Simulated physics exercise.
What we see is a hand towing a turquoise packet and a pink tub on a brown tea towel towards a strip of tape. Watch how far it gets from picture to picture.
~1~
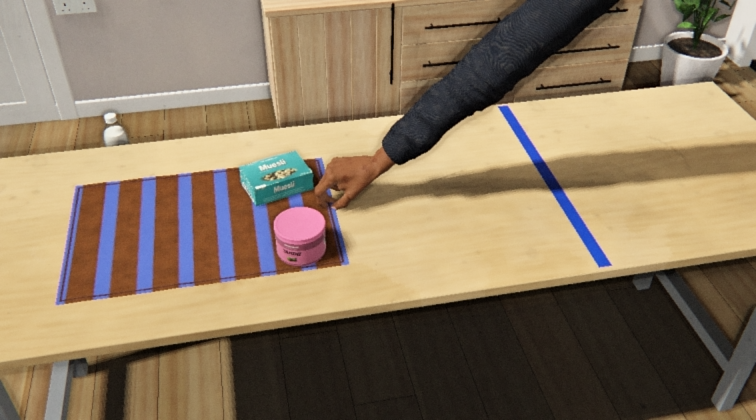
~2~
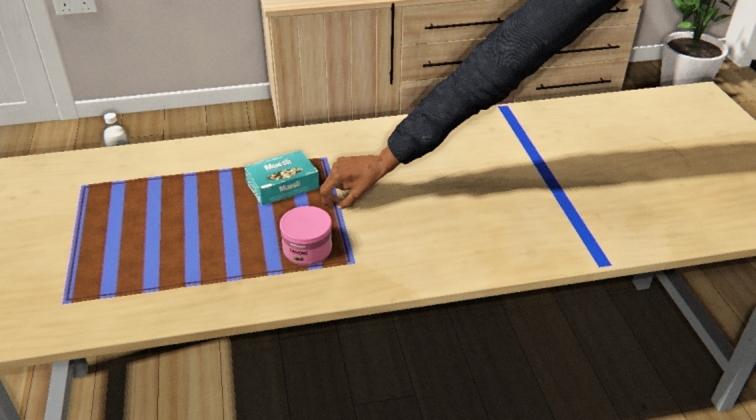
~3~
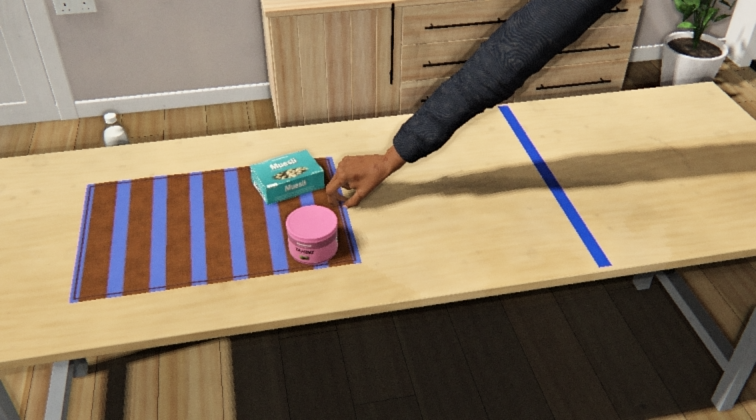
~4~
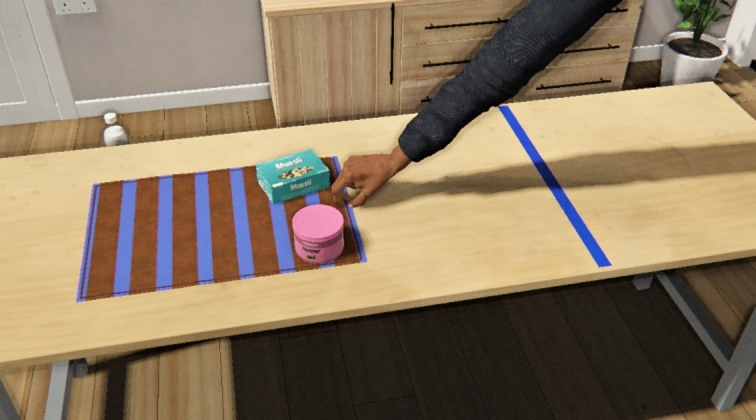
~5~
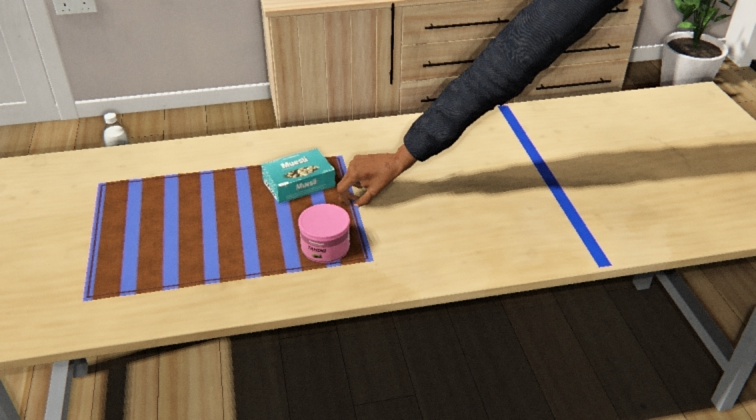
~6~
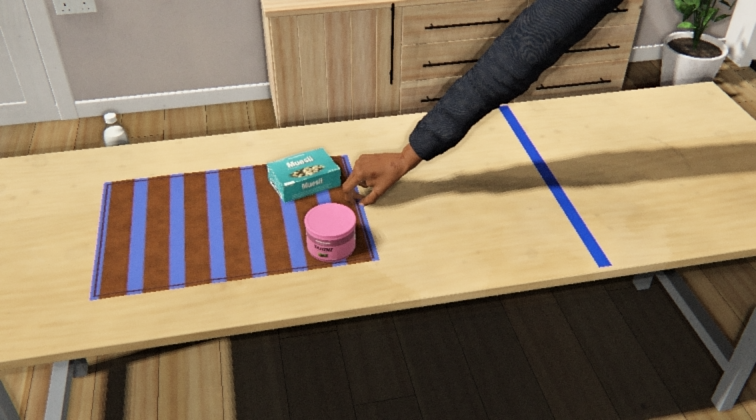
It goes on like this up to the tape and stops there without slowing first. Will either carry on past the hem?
In the end the turquoise packet stays on the cloth. The pink tub remains aboard.
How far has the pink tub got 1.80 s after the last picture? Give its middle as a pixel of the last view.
Close to (534, 206).
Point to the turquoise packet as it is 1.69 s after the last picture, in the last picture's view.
At about (481, 153).
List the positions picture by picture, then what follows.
Tea towel end (349, 264); turquoise packet (275, 169); pink tub (299, 223); tape (595, 249), in the first picture.
Tea towel end (355, 264), far hem (63, 305); pink tub (306, 222), in the second picture.
Tea towel end (362, 263); turquoise packet (287, 168), in the third picture.
Tea towel end (368, 262), far hem (77, 303); pink tub (318, 221), in the fourth picture.
Tea towel end (374, 261); turquoise packet (298, 166), in the fifth picture.
Tea towel end (380, 260), far hem (90, 301); turquoise packet (303, 166); pink tub (331, 219); tape (595, 249), in the sixth picture.
Then, 1.69 s later than the last view, hem at the tape; turquoise packet on the cloth near (481, 153); pink tub on the cloth near (527, 207).
Then, 1.80 s later than the last view, hem at the tape; turquoise packet on the cloth near (488, 153); pink tub on the cloth near (534, 206).
Finally, hem at the tape; turquoise packet on the cloth near (488, 153); pink tub on the cloth near (534, 206). The turquoise packet remains aboard and the pink tub keeps its seat.
